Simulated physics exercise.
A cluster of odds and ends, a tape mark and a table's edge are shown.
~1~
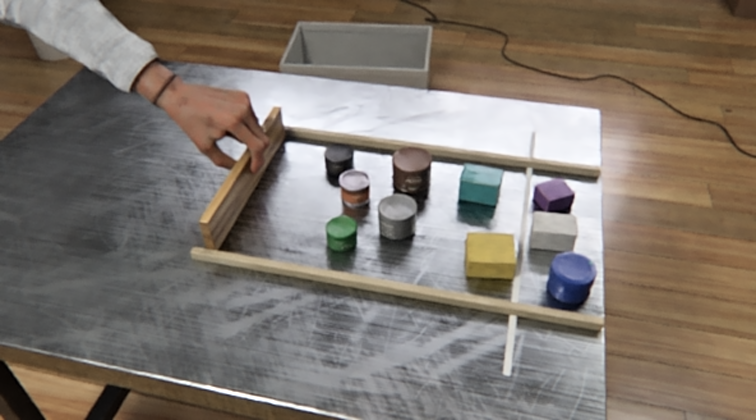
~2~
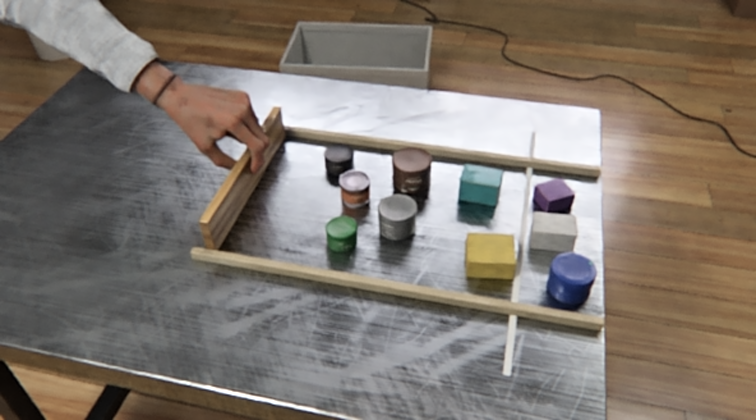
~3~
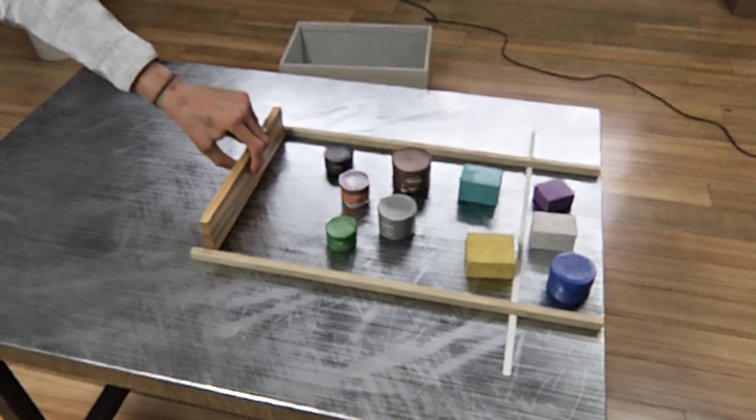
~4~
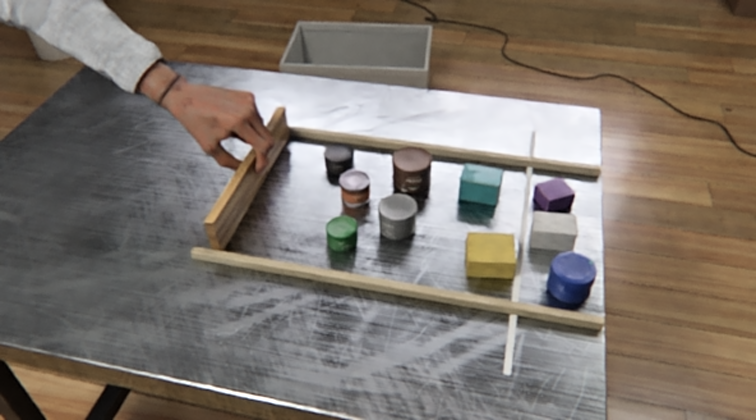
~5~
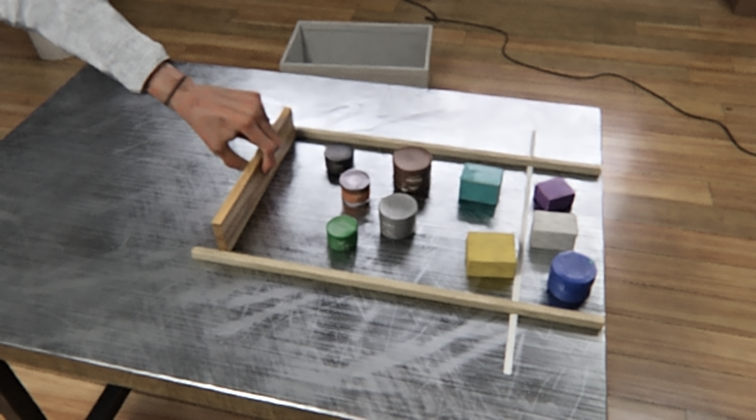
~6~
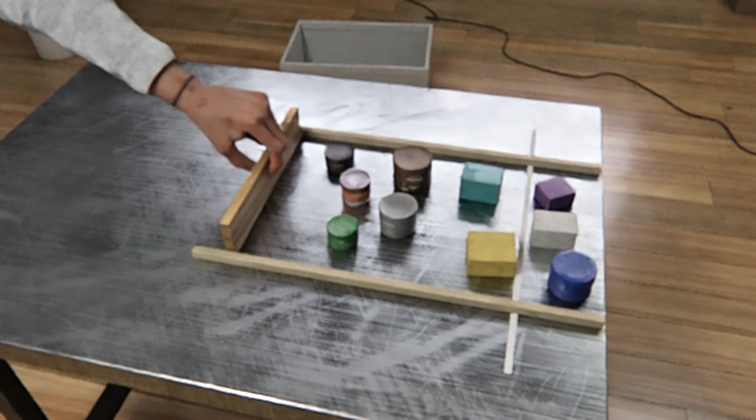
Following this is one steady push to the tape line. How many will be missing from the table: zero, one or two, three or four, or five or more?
The edge claims one or two.
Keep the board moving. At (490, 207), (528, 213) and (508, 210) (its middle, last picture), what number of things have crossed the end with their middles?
Going through the three places, I get 0, 2 and 2.
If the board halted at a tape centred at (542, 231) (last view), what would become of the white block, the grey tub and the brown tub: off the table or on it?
White block stays put, grey tub stays put, brown tub stays put.
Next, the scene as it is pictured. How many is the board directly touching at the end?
That comes to 5.
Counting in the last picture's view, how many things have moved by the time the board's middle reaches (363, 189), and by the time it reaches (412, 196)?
At that stage 4; at the next, 6.
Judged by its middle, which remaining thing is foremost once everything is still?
Turquoise block.
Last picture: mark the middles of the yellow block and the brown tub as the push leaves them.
Roughly (578, 278); the other one roughly (550, 191).
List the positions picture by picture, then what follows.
In the first frame, blue lid (572, 278); white block (553, 232); purple block (554, 195); board (247, 173); tape (523, 230).
In the second frame, white block (553, 232); board (247, 173).
In the third frame, purple block (554, 195); grey tub (397, 217).
In the fourth frame, blue lid (572, 277); yellow block (490, 255).
In the fifth frame, white block (554, 231); turquoise block (481, 184).
In the sixth frame, blue lid (572, 276); white block (554, 230); purple block (555, 193); board (266, 175); tape (524, 228).
Soon after, none off yet; blue lid at rest near (572, 276); white block at rest near (554, 230); purple block at rest near (555, 193).
Then, none off yet; blue lid at rest near (573, 276); white block at rest near (554, 230); purple block moved about its own width near (582, 197).
At rest, the number that fall off is one or two; fallen, purple block and blue lid.
